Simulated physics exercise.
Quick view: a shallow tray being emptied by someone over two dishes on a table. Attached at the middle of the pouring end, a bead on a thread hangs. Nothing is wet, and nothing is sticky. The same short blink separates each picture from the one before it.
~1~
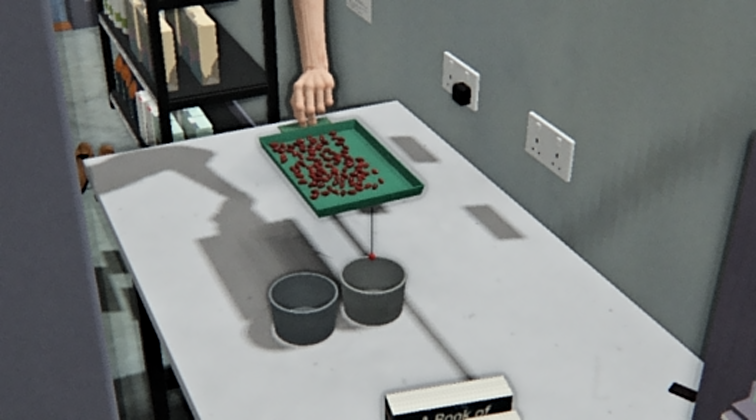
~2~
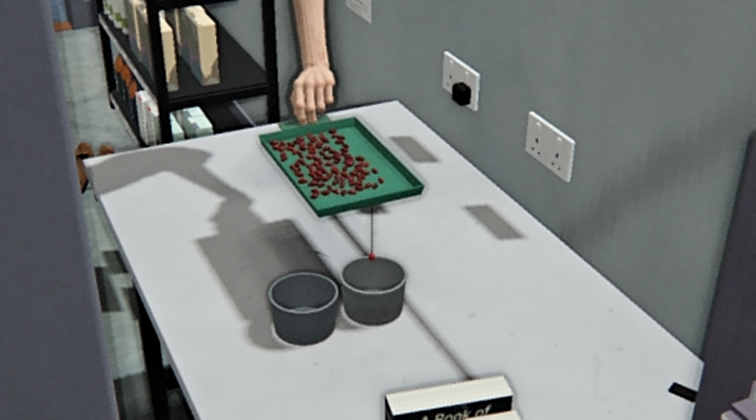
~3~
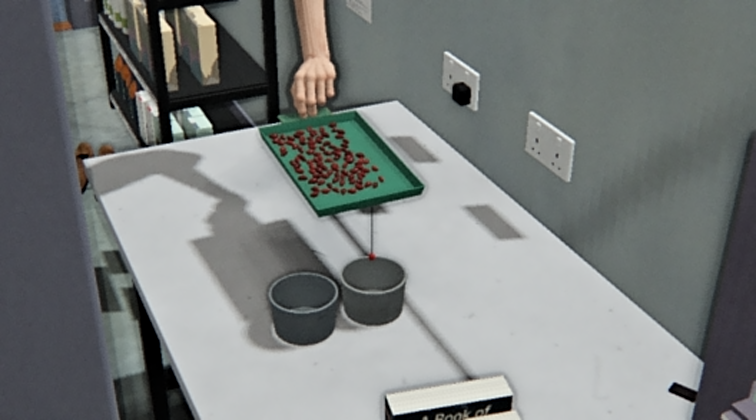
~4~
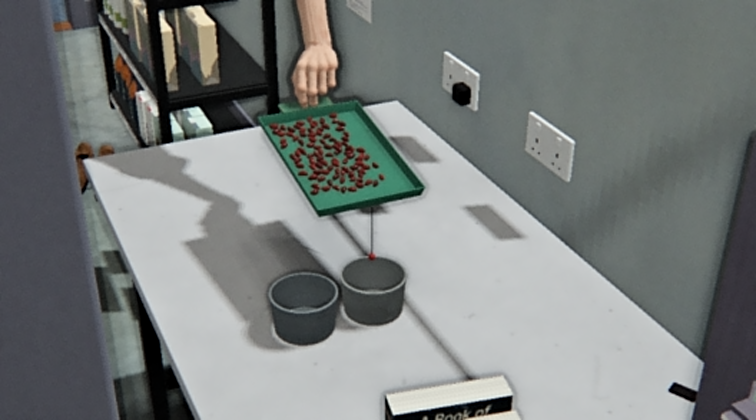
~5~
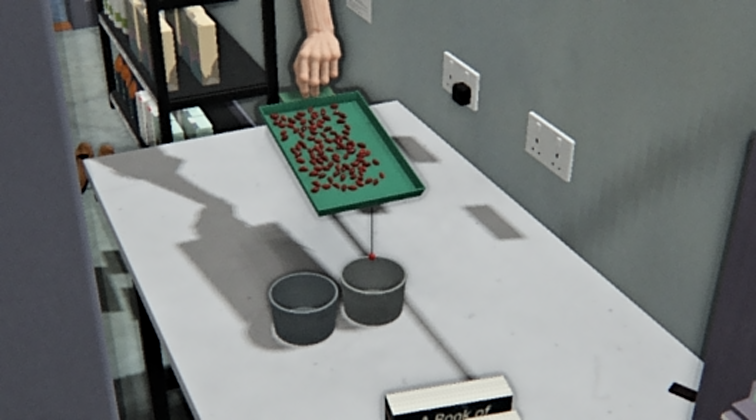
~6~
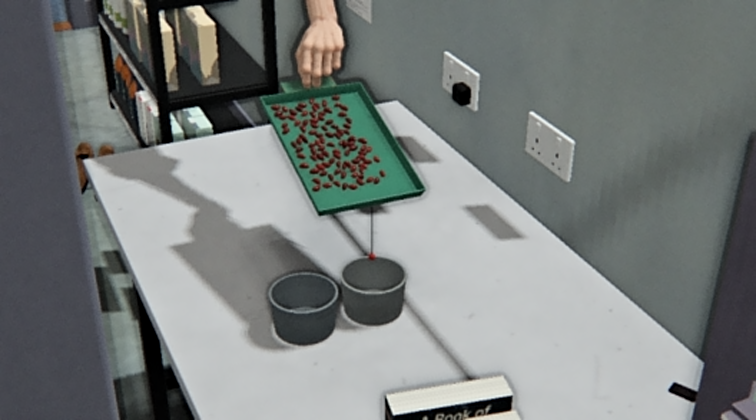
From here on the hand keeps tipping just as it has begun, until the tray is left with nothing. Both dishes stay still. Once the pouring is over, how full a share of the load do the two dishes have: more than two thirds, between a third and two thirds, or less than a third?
Reaches a third but not past two thirds.
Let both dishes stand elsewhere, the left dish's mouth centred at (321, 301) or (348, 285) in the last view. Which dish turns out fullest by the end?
Attempt 1: The one on the right side. Attempt 2: The one on the right side.
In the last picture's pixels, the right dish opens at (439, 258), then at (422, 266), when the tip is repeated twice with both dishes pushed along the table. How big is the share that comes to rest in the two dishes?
Around 60 and around 70 per cent, in that order.
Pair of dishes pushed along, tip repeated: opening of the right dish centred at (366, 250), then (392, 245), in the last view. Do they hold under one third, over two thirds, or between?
Under a third, then below one third.
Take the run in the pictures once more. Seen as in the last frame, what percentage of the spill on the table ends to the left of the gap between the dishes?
It amounts to some 0 percent.
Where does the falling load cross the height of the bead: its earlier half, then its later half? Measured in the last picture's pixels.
At about (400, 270), then at (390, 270).
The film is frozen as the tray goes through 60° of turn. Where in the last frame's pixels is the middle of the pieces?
(374, 188).
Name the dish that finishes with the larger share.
The one you want is the right-placed one.
Soon after the last picture, tray tipped steeply; nearly all on the tray; a stray few in the air.
A little later, tray tipped right over; about two thirds on the tray; a small part in the right dish; about a quarter outside both; a stray few in the air.
Later still, tray tipped past a quarter turn; about a third in the right dish; about two thirds outside both.
At rest, tray tipped past a quarter turn; none in the left dish; about a third in the right dish; about two thirds outside both.
